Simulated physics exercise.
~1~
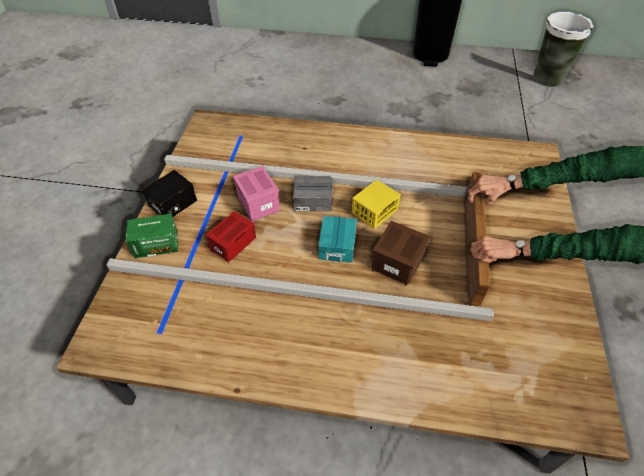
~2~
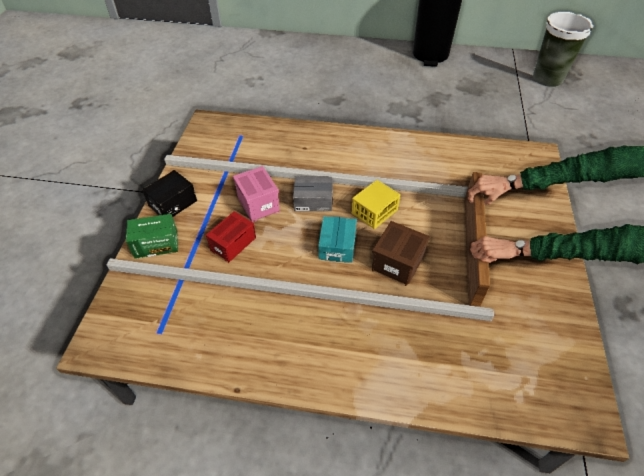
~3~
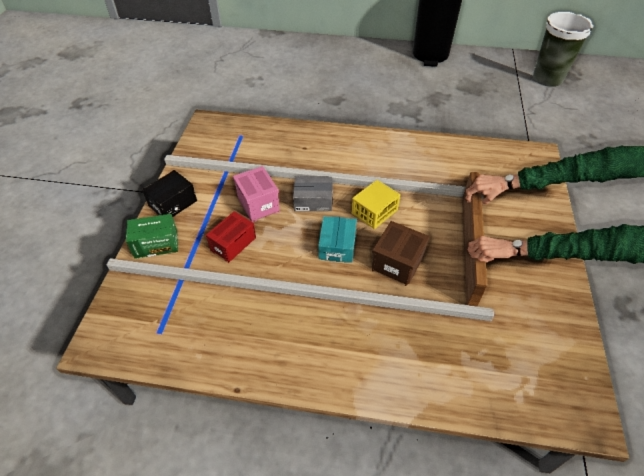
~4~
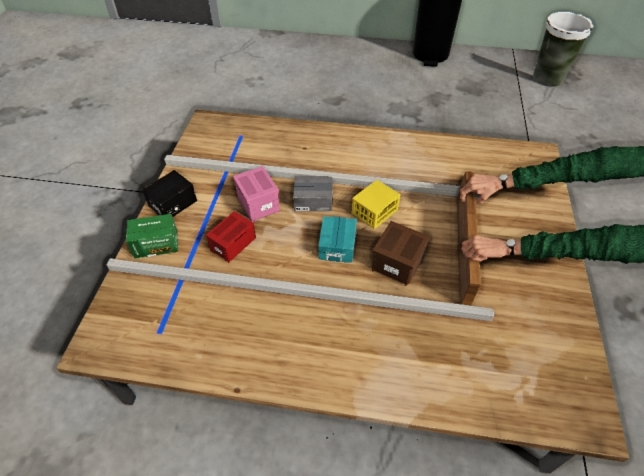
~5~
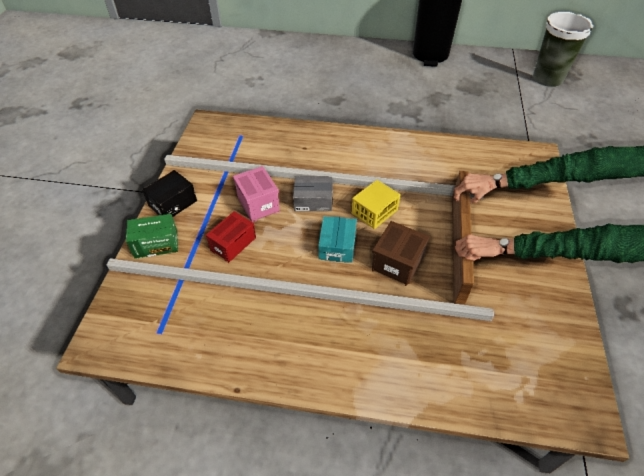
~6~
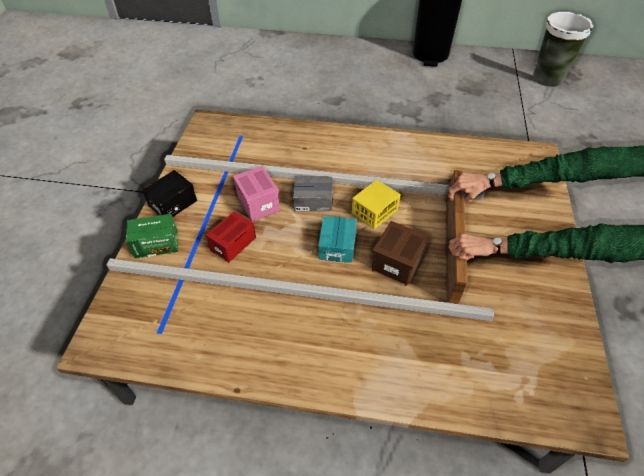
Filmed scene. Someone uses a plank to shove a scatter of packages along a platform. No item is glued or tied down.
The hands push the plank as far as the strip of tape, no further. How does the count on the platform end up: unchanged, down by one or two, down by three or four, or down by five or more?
It ends down by three or four.
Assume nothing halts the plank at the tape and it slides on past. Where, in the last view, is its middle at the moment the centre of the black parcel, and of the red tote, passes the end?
The middle would be close to (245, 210) and then close to (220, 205).
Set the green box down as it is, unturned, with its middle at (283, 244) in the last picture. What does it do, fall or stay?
Result: The green box ends up off.
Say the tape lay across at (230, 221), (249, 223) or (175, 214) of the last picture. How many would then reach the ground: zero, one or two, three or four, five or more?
Well, in the order given, it's one or two, one to two and 5 or more.
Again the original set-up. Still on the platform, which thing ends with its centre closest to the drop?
The turquoise parcel, that one.
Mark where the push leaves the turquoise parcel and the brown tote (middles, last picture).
The turquoise parcel ends at (144, 223) and the brown tote at (175, 231).
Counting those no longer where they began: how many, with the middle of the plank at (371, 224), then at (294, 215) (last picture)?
It comes to 3 for the first spot, 6 for the other.
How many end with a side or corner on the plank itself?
The number is 2.
A little later, none off yet; black parcel at rest near (170, 195); green box at rest near (153, 236); red tote at rest near (232, 237).
When it is over, the number that fall off is three or four; down, pink tote, red tote, green box and black parcel.
